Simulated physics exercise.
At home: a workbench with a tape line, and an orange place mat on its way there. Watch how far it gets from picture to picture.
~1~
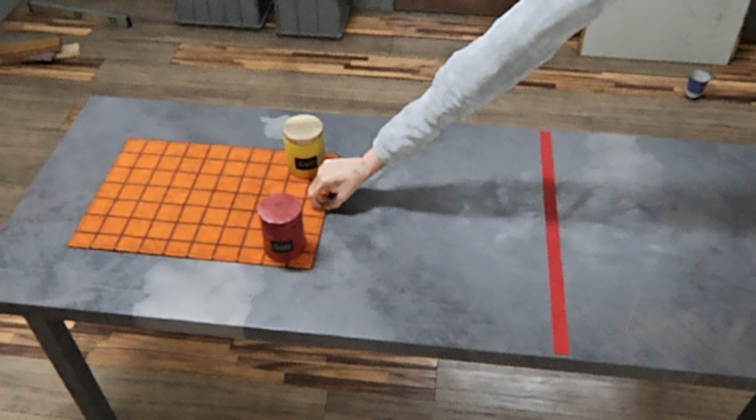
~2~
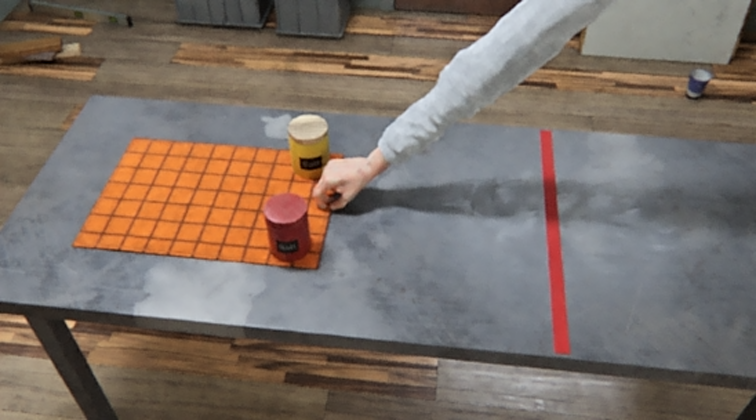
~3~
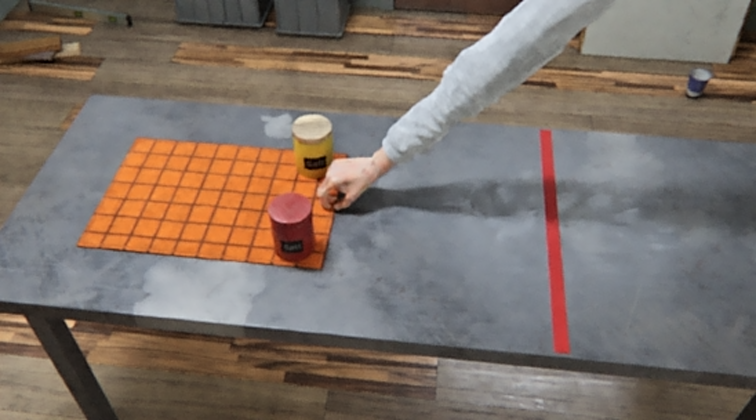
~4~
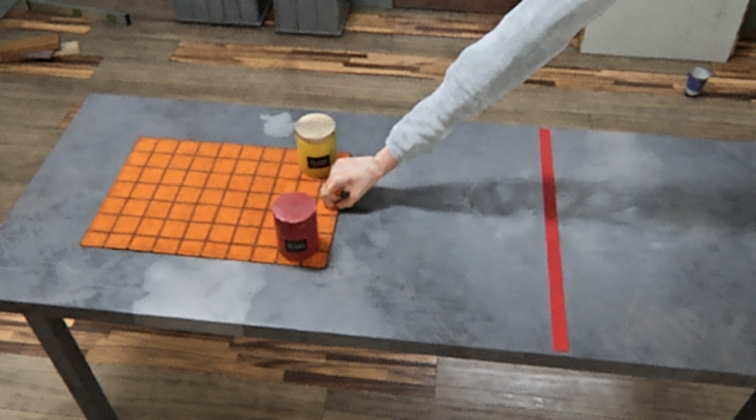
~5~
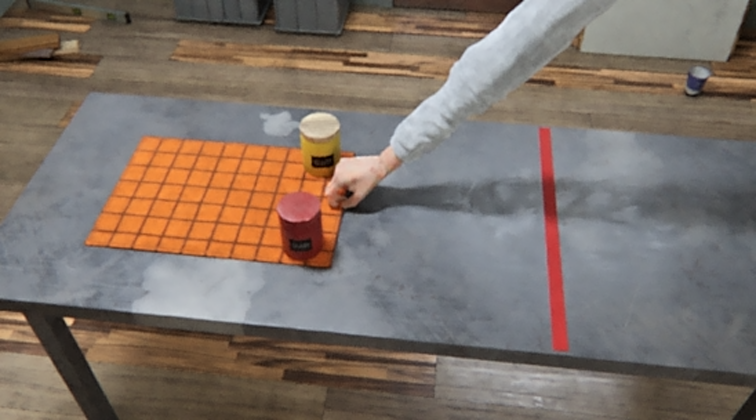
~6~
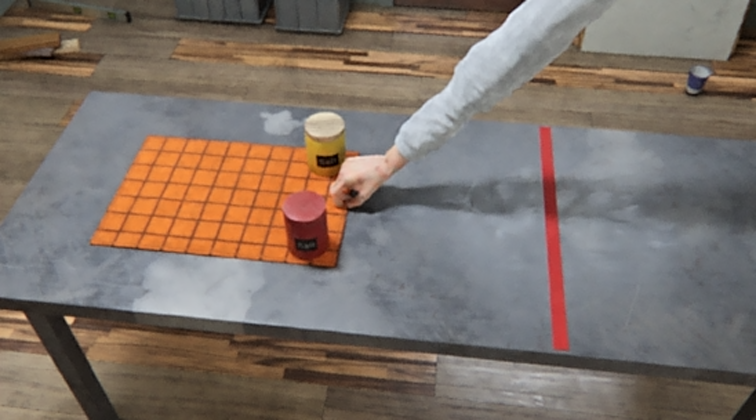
At first, a hand grips the right edge of an orange gridded place mat on a gray workbench, with a yellow jar and a red jar standing on it. The hand then draws the mat slowly a short way right, both jars riding along upright, still well left of the red tape line.
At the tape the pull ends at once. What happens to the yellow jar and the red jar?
In the end the yellow jar stays on the cloth; the red jar remains aboard.
Then, 2.15 s past the final frame, hem at the tape; yellow jar on the cloth near (515, 160); red jar on the cloth near (519, 244).
Then, 2.26 s past the final frame, hem at the tape; yellow jar on the cloth near (519, 160); red jar on the cloth near (523, 245).
When it is over, hem at the tape; yellow jar on the cloth near (519, 160); red jar on the cloth near (523, 245). The yellow jar remains aboard and the red jar keeps its seat.
